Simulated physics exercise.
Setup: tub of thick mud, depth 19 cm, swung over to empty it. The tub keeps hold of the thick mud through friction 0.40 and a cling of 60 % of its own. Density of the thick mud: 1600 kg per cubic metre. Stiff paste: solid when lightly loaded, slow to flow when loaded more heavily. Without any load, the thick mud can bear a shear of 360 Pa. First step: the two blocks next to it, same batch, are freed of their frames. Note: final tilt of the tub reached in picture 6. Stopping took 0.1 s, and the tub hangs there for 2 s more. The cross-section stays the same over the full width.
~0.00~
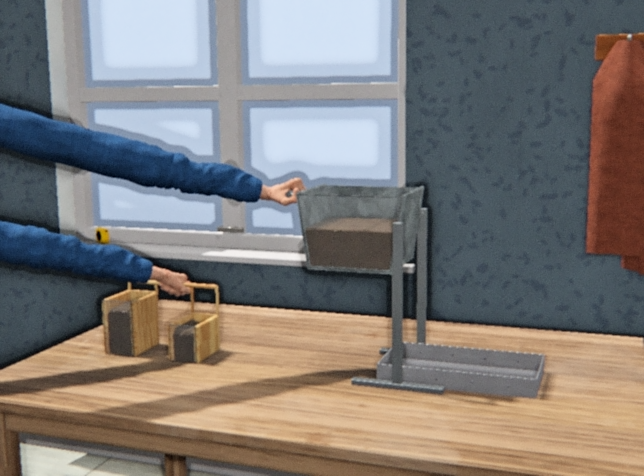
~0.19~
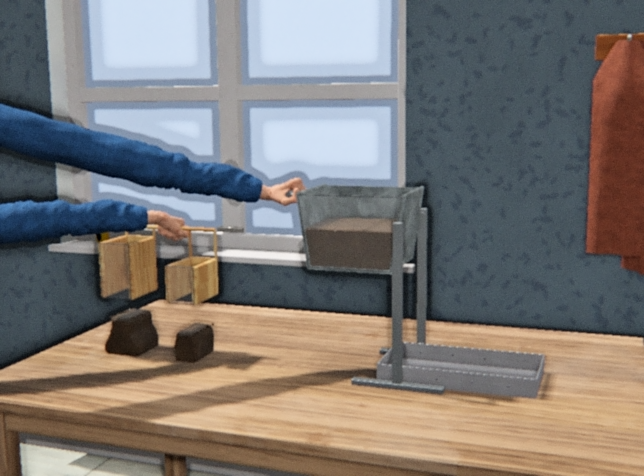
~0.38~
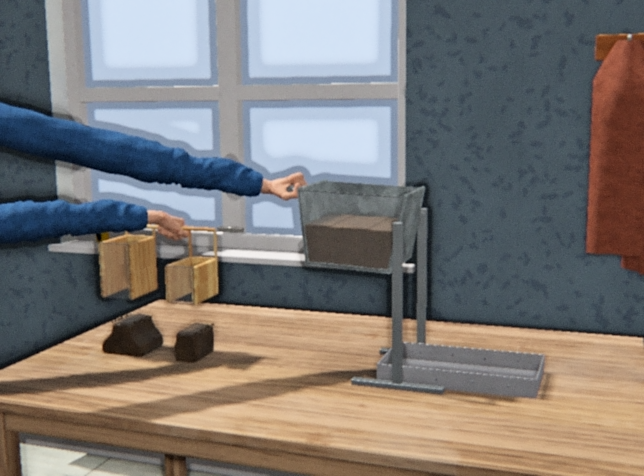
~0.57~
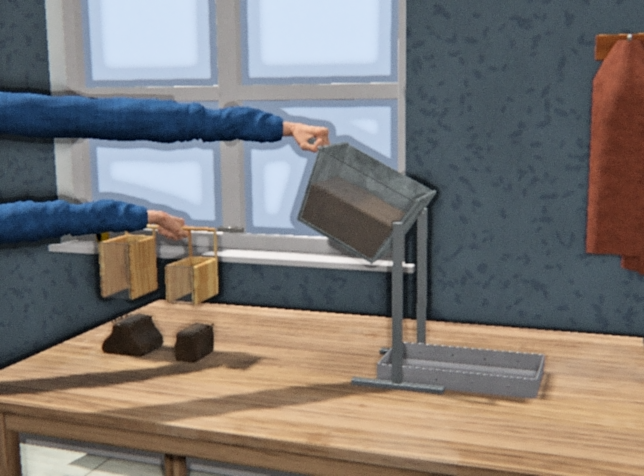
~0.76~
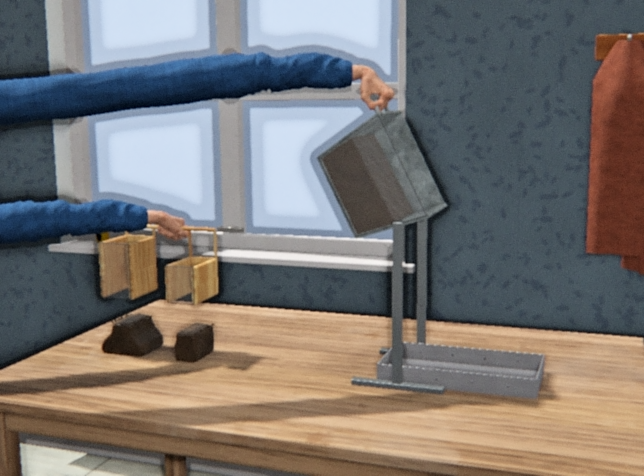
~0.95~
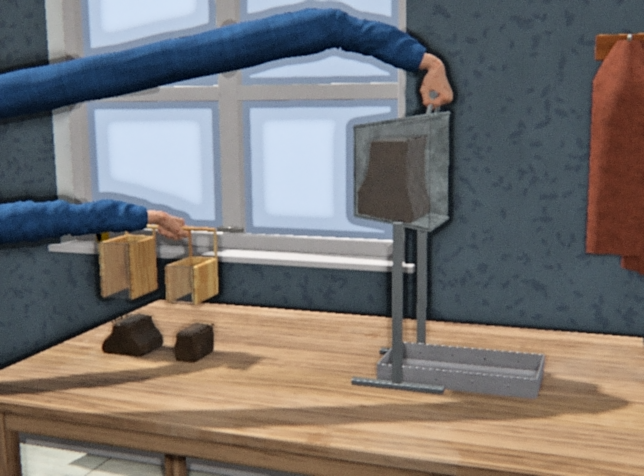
A hand lifts wooden molds off two mud blocks, then another tips a tub onto its right side.
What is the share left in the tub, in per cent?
About 40 %.
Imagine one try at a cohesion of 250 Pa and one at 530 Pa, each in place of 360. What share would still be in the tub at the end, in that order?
Roughly 35 % followed by roughly 50 %.
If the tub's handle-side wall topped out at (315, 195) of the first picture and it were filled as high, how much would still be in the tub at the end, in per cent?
Around 50 percent would still be in the tub at the end.
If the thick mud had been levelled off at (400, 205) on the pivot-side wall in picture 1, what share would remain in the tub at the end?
About 25 %.
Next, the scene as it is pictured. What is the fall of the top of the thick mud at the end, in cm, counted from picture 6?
Roughly 14 cm.
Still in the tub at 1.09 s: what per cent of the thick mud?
Near 85 %.
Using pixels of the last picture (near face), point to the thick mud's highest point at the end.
It ends up highest close to (378, 196).
After 1.09 s, the tub is at 90 degrees and holds 83 %.
After 1.26 s, the tub is at 90 degrees and holds 45 %.
After 1.43 s, the tub is at 90 degrees and holds 41 %.
After 1.60 s, the tub is at 90 degrees and holds 41 %.
After 2.95 s, the tub is at 90 degrees and holds 40 %.
